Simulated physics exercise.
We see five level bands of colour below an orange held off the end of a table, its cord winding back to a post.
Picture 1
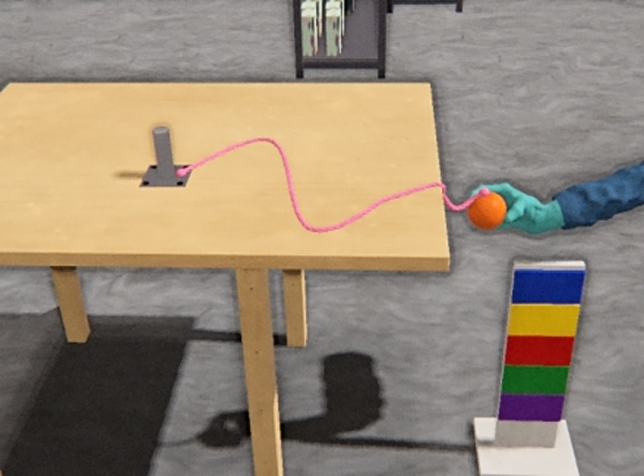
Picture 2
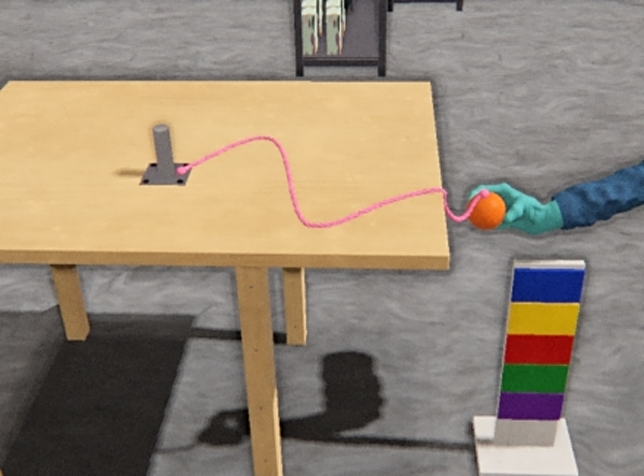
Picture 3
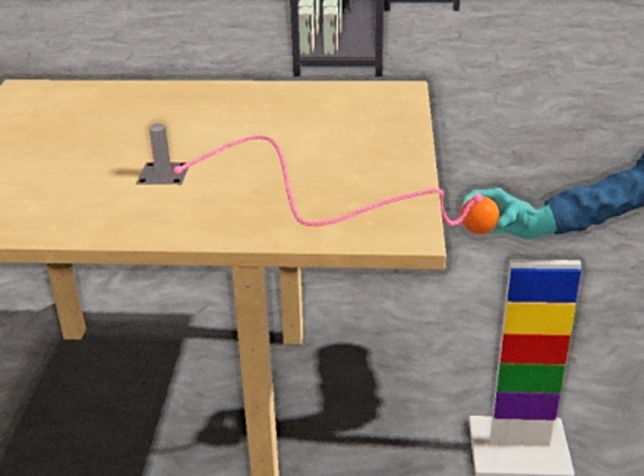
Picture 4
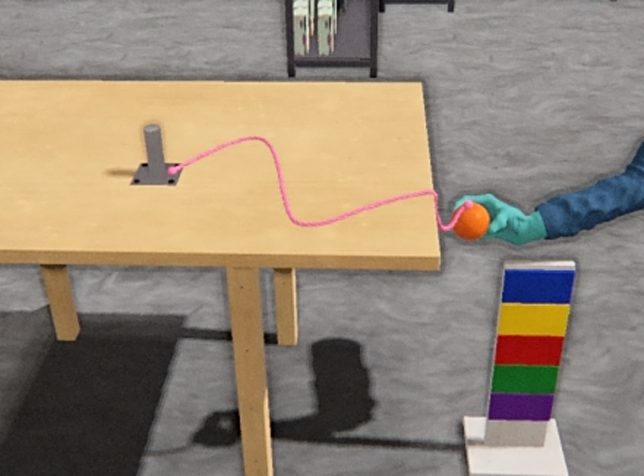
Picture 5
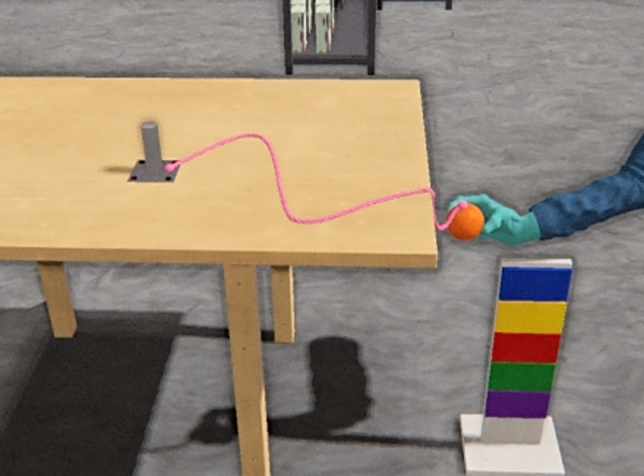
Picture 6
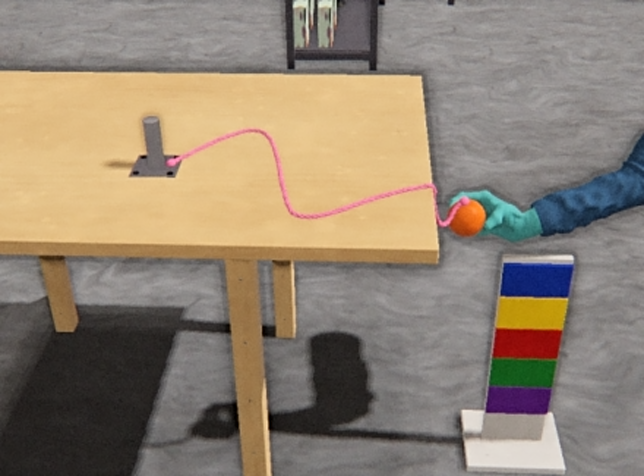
In a grey-floored room, a gloved hand holds an orange ball just past the right end of a wooden table, its pink cord winding back to a metal post, above a stand of coloured bands. The view drifts slightly, while the hand keeps its grip and the cord stays slack on the tabletop.
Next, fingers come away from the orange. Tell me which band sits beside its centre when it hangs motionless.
The purple one sits beside it.
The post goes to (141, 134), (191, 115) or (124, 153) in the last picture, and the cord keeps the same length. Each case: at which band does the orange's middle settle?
Green, purple, green.
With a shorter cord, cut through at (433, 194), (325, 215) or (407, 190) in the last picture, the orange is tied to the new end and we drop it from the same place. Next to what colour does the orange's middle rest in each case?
Per try - 1: Red; 2: No band; 3: Yellow.
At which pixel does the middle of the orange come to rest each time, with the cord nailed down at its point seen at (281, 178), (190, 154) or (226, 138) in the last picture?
(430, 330), (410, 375), (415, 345).
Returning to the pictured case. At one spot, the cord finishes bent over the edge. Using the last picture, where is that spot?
About (285, 196).
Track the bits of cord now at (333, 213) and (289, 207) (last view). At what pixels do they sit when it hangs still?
They finish close to (426, 228) and close to (430, 185).
Soon after, orange near (386, 373); level with purple.
After that, orange near (430, 387); level with purple.
In the end, orange near (410, 385); level with purple. Its middle rests at the purple band.
